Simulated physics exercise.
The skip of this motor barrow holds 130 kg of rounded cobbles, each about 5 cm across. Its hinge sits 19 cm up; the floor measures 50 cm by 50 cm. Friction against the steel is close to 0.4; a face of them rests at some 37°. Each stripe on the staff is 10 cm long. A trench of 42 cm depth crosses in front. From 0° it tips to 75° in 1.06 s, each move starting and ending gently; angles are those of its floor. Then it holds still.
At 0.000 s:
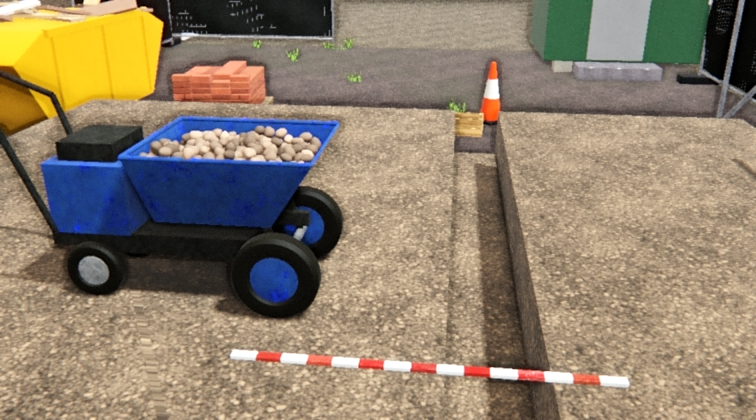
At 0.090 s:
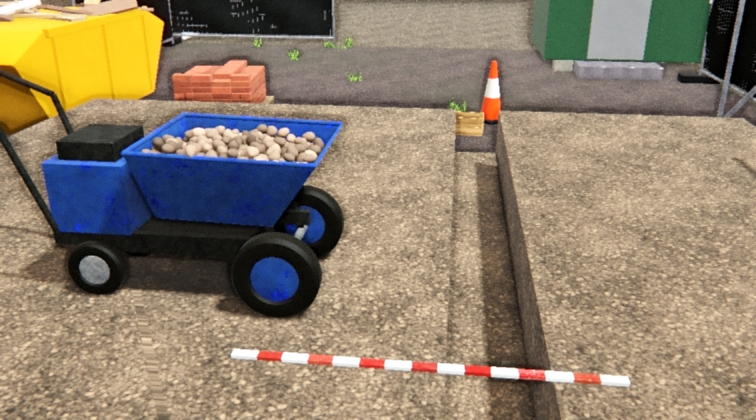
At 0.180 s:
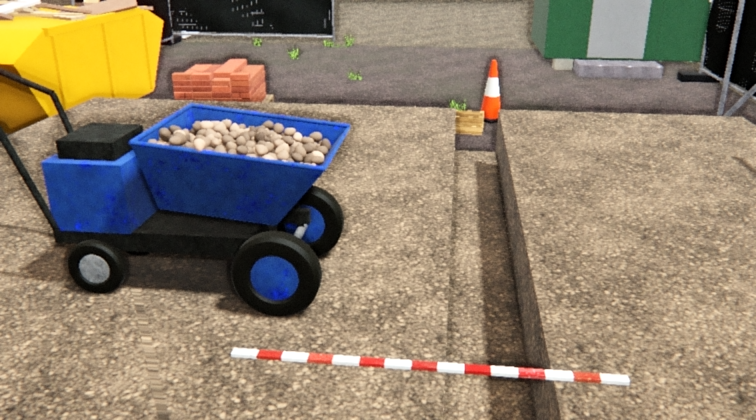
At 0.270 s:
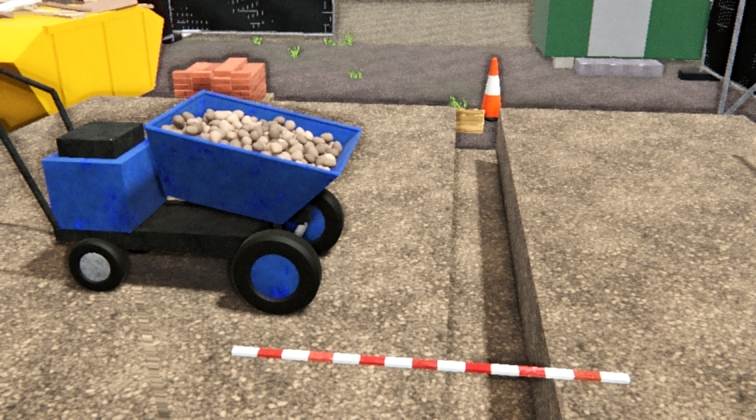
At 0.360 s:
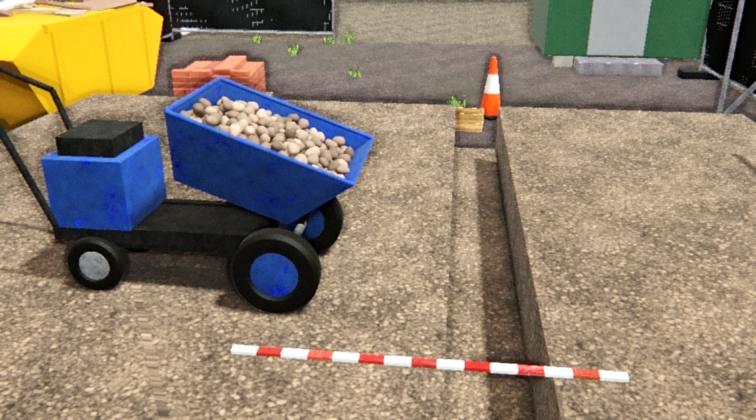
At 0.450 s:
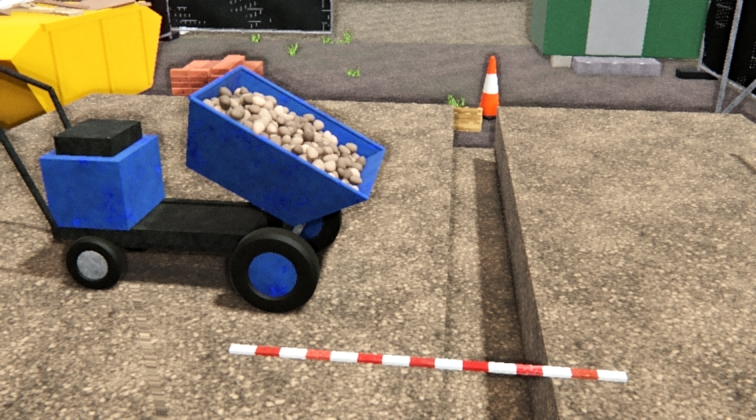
We see a blue motor barrow loaded with rounded cobbles standing left of a narrow trench, a striped staff lying in front; its skip tilts steadily toward the right, the rear end rising well above the chassis with the stones inside.
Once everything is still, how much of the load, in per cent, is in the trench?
Roughly 74 per cent ends in the trench.
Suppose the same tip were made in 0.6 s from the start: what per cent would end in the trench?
In that case some 85 per cent.
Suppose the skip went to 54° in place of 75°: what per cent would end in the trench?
In that case some 20 per cent.
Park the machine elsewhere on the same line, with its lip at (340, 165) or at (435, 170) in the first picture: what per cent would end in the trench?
First some 100, then 40 per cent.
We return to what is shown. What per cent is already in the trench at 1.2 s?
About 25 per cent by then.
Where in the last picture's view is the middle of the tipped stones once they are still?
Around (476, 350).
After 0.8 s the floor is at 64°; 99 % in the skip, 1 % short of the trench; the foremost stones are at (415, 238).
After 1.2 s the floor is at 75°; 57 % in the skip, 17 % short of the trench, 27 % in the trench; the foremost stones are at (524, 373).
After 1.5 s the floor is at 75°; 24 % in the skip, 19 % short of the trench, 57 % in the trench; the foremost stones are at (523, 354).
After 3.5 s the floor is at 75°; 0 % in the skip, 26 % short of the trench, 74 % in the trench; the foremost stones are at (525, 350).
